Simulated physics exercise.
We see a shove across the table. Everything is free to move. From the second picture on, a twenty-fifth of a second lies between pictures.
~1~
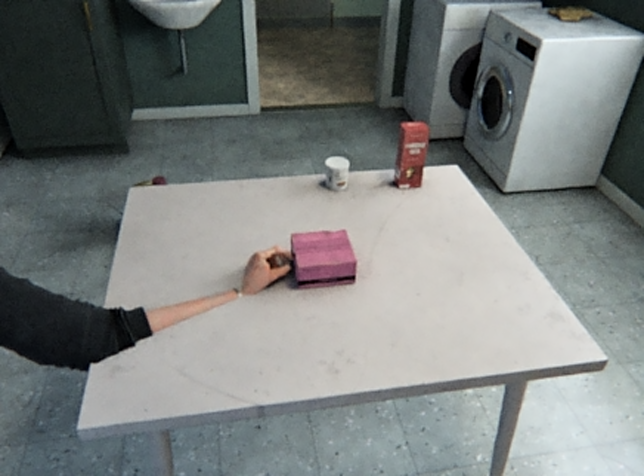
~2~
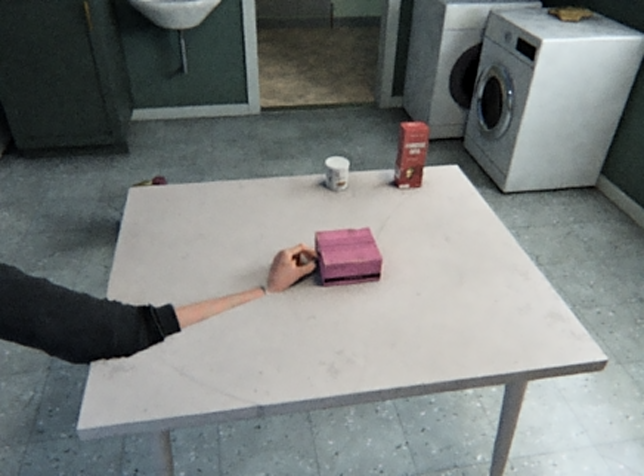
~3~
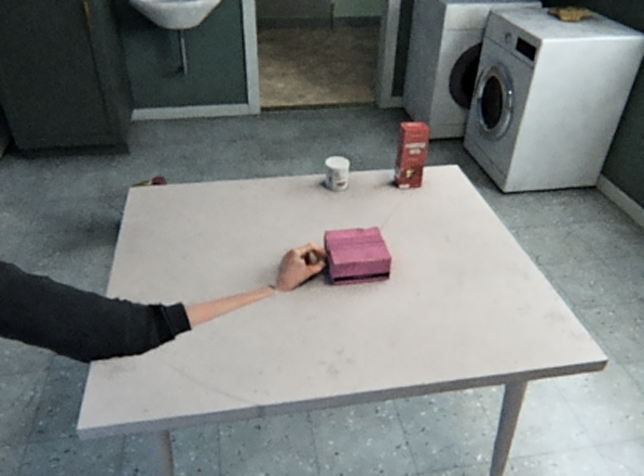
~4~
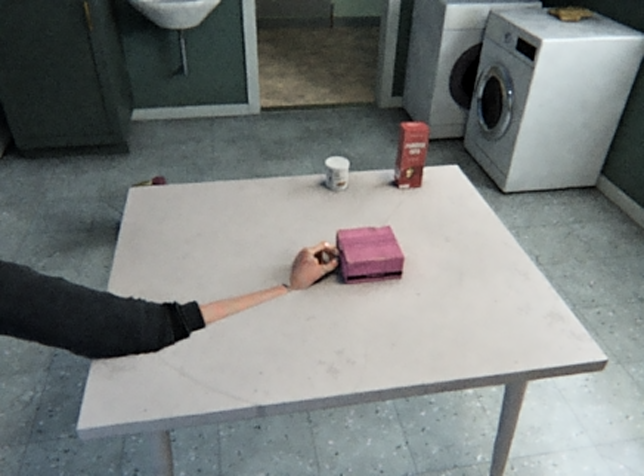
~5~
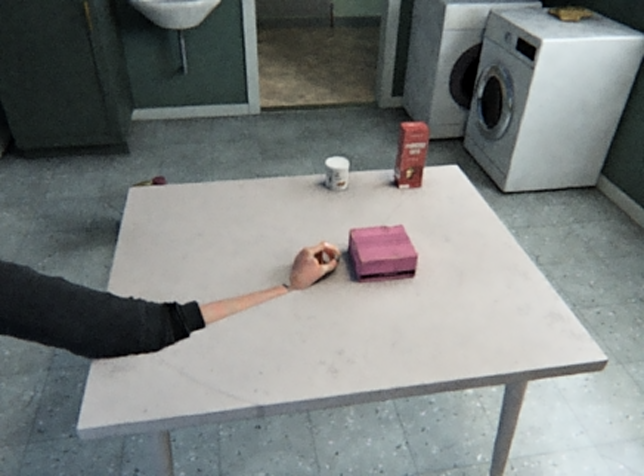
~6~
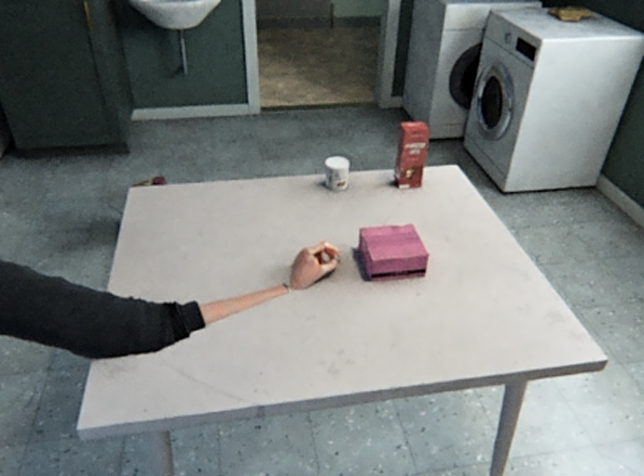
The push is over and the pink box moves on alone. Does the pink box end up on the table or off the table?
The pink box remains on top.
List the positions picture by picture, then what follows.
The first picture shows under the hand; pink box (323, 258).
The second picture shows under the hand; pink box (347, 256).
The third picture shows under the hand; pink box (356, 255).
The fourth picture shows pink box (369, 254).
The fifth picture shows pink box (382, 252) slid a little.
The sixth picture shows pink box (392, 252) slid a little.
Then, 0.10 s after the last picture, pink box slid about its own width near (408, 250).
Then, 0.20 s after the last picture, pink box resting near (410, 250).
At rest, moved from the start, pink box. Seen from the same camera at the end, pink box near (410, 250).
